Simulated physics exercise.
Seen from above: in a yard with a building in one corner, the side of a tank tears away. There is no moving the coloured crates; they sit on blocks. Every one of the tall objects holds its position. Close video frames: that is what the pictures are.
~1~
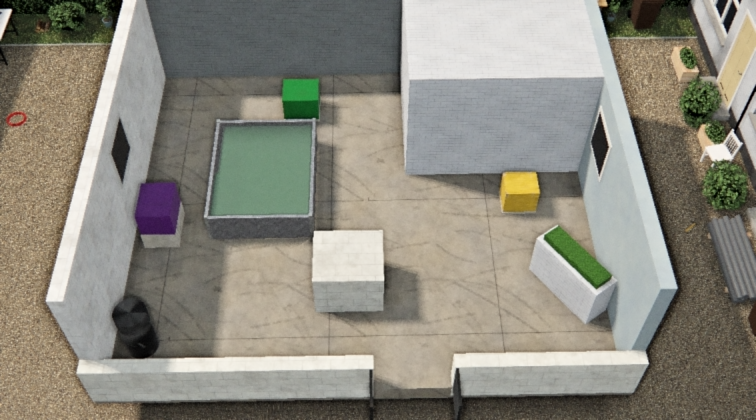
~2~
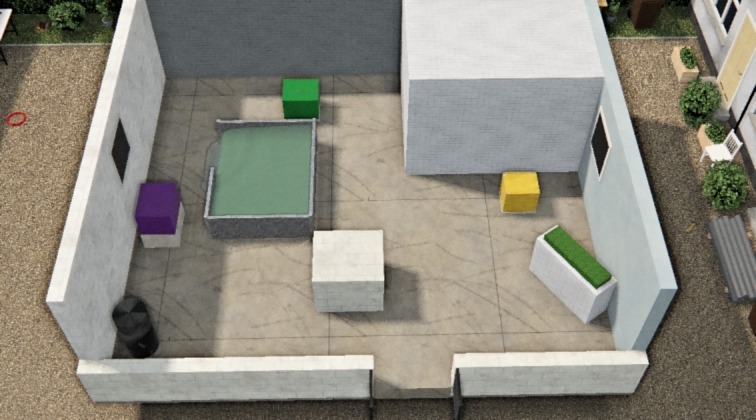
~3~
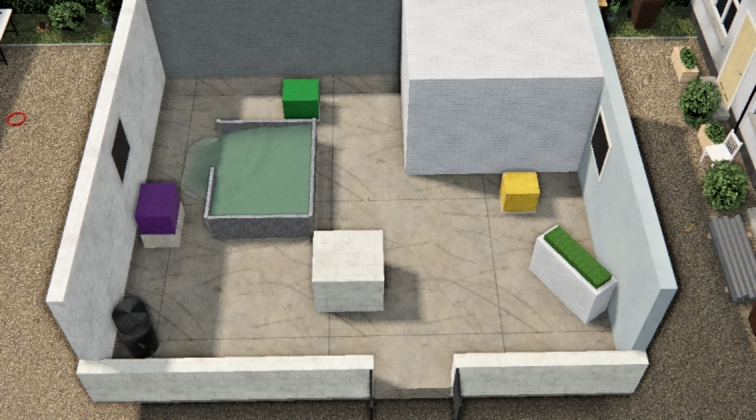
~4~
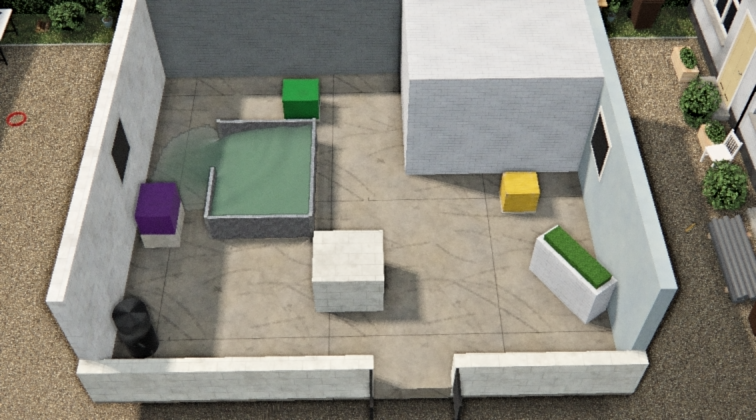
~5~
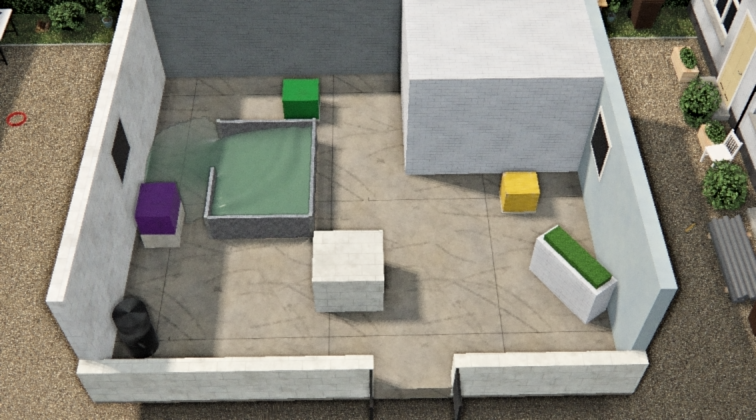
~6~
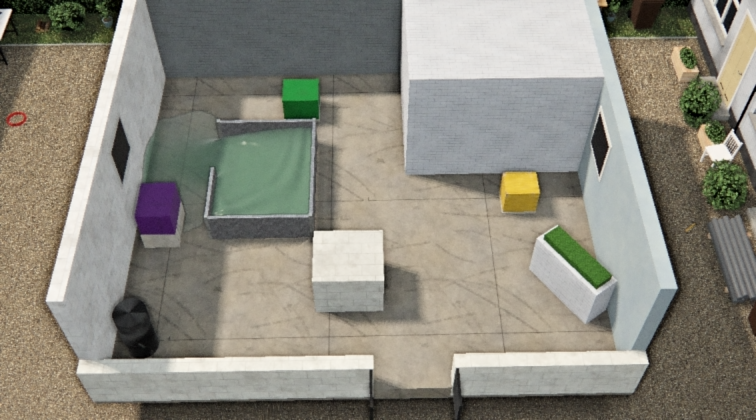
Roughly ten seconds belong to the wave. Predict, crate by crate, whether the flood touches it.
One by one: The green crate will be left wet. The yellow crate will be left dry. The purple crate will be left dry.
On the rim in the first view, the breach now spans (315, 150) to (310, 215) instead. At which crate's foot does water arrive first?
It's the yellow crate.
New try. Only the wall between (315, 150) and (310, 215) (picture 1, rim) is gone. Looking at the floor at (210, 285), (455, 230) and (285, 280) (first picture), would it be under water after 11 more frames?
First spot unwetted, second drenched, third unwetted.
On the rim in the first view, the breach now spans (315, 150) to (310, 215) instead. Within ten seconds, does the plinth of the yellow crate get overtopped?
Yellow crate: Overtopped.
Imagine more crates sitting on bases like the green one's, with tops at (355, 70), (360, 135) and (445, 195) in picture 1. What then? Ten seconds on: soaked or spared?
Taken as listed, number one does get flooded, number two does get flooded and number three never gets reached.
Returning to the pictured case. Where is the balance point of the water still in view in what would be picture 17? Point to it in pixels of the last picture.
Around pixel (224, 173).
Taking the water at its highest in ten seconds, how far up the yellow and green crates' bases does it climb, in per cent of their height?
Respectively 0 % and 230 %.
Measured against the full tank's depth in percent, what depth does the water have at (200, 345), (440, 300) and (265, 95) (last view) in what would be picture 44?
In that order: 10, 0 and 12 per cent.
A moment on, water covers 10 % of the floor; the green crate not reached, the yellow crate not reached, the purple crate water round its plinth.
Next, water covers 15 % of the floor; the green crate not reached, the yellow crate not reached, the purple crate water round its plinth.
Then, water covers 35 % of the floor; the green crate water round its plinth, the yellow crate not reached, the purple crate water round its plinth.
Later, water covers 55 % of the floor; the green crate water round its plinth, the yellow crate not reached, the purple crate water round its plinth.
In the end, water covers 80 % of the floor; the green crate was topped, the yellow crate stayed above the water, the purple crate stayed above the water.
